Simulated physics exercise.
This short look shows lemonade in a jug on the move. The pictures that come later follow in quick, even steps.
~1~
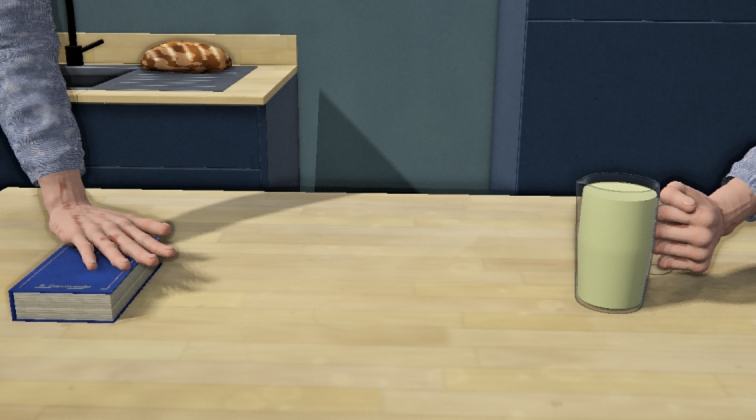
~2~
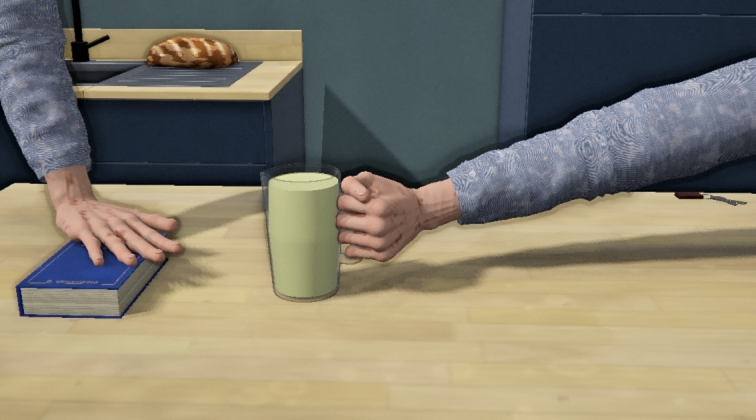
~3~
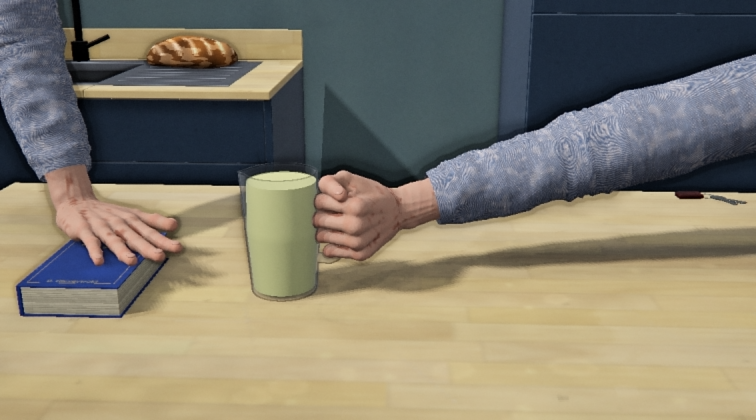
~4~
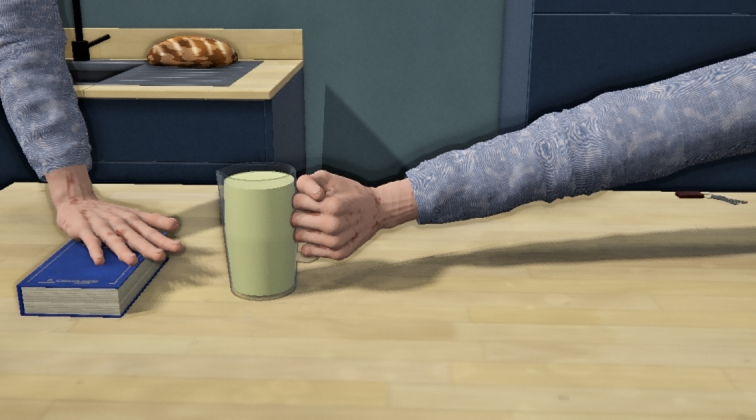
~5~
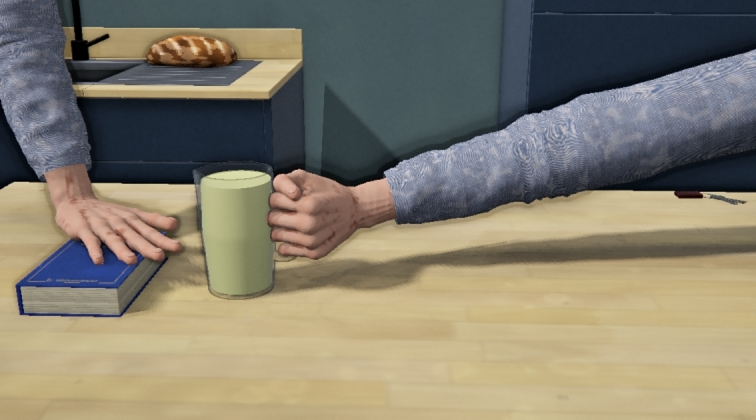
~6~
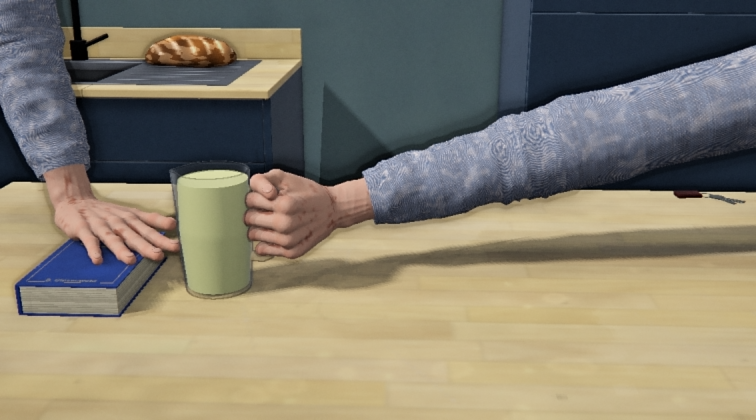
Jug of pale green lemonade, nearly full, sliding left across a wooden table in one hand, nearing a hand resting on a blue book.
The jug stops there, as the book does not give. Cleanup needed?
It ends up with a mess.
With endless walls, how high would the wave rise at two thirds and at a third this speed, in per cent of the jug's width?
In order, 20 % and 10 %.
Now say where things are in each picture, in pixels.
At rest; jug (615, 240) nearly full; book (93, 277), in the first frame.
Under way; jug nearly full, surface at (303, 182), in the second frame.
On by 20 px; jug (283, 229) nearly full, in the third frame.
On by 20 px; jug nearly full, surface at (259, 181), in the fourth frame.
On by 20 px; jug (239, 227) nearly full, in the fifth frame.
On by 20 px; jug nearly full, surface at (212, 179); book (98, 271), in the sixth frame.
Shortly, the jug meets the book.
Then, the lemonade surges up the wall; it has lost some.
At the finish, the jug stands at the book; it has lost some.
